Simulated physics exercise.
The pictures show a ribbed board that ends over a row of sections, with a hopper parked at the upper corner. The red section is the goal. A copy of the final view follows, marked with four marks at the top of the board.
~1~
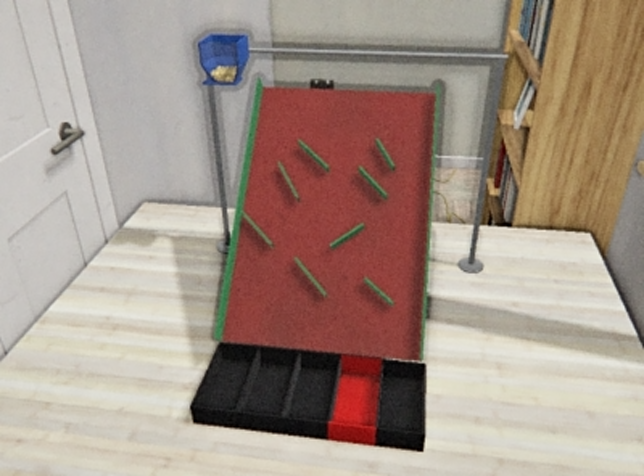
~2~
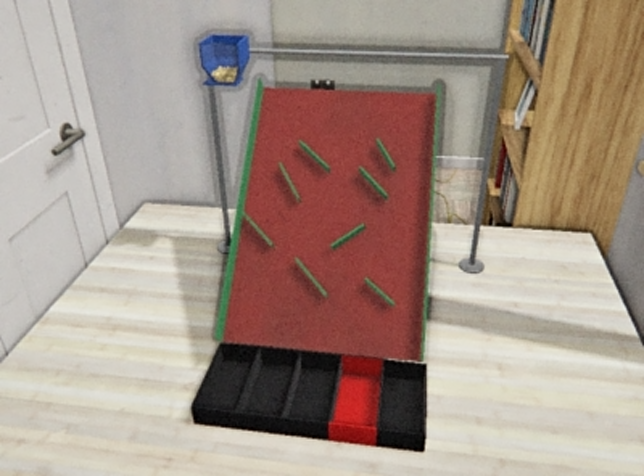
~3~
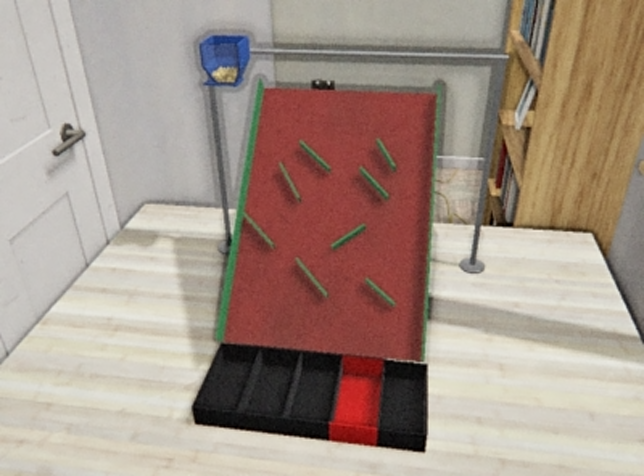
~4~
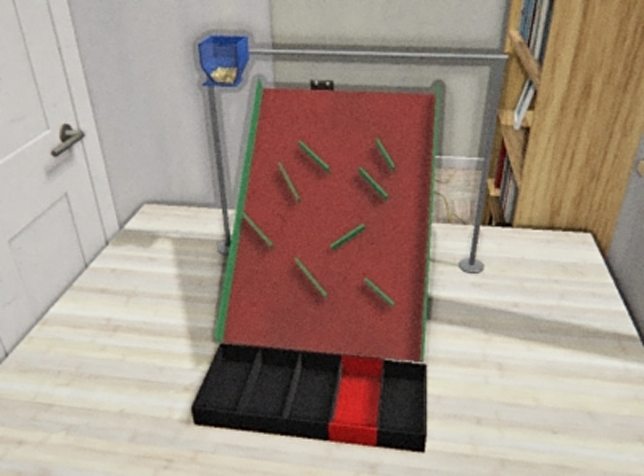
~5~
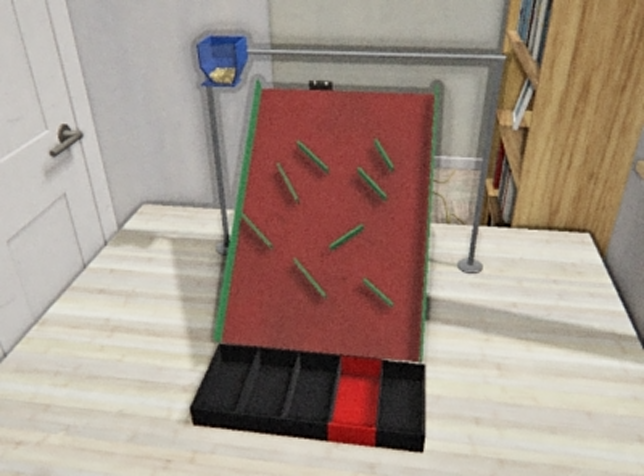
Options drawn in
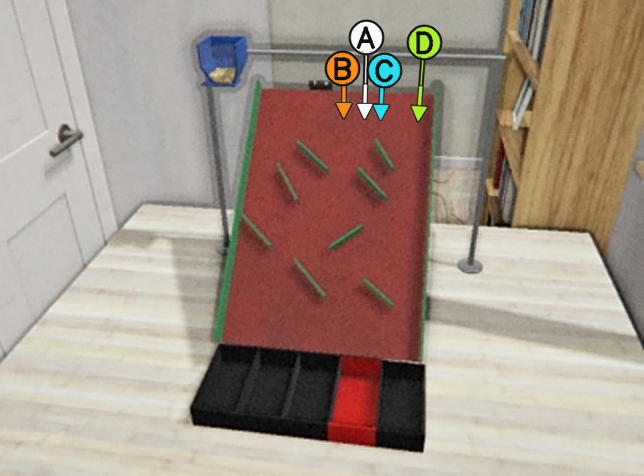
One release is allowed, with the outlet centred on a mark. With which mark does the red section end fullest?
B beats the others.
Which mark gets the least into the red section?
Mark D.
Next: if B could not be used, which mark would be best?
It is A.
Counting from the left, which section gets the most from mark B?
It is the fourth one.
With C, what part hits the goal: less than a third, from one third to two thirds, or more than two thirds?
Less than a third.
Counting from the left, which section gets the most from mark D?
It is the fifth one.
On the marked copy, mark A meets the board at (364, 113); mark B meets the board at (343, 112); mark C meets the board at (380, 114); mark D meets the board at (418, 115).
With A, close to half in the red section, close to half in other sections, only a few outside the box.
With B, close to two thirds in the red section, close to a quarter in other sections.
With C, a small share in the red section, the bulk in other sections, a small share outside the box.
With D, only a few in the red section, the bulk in other sections, a small share outside the box.
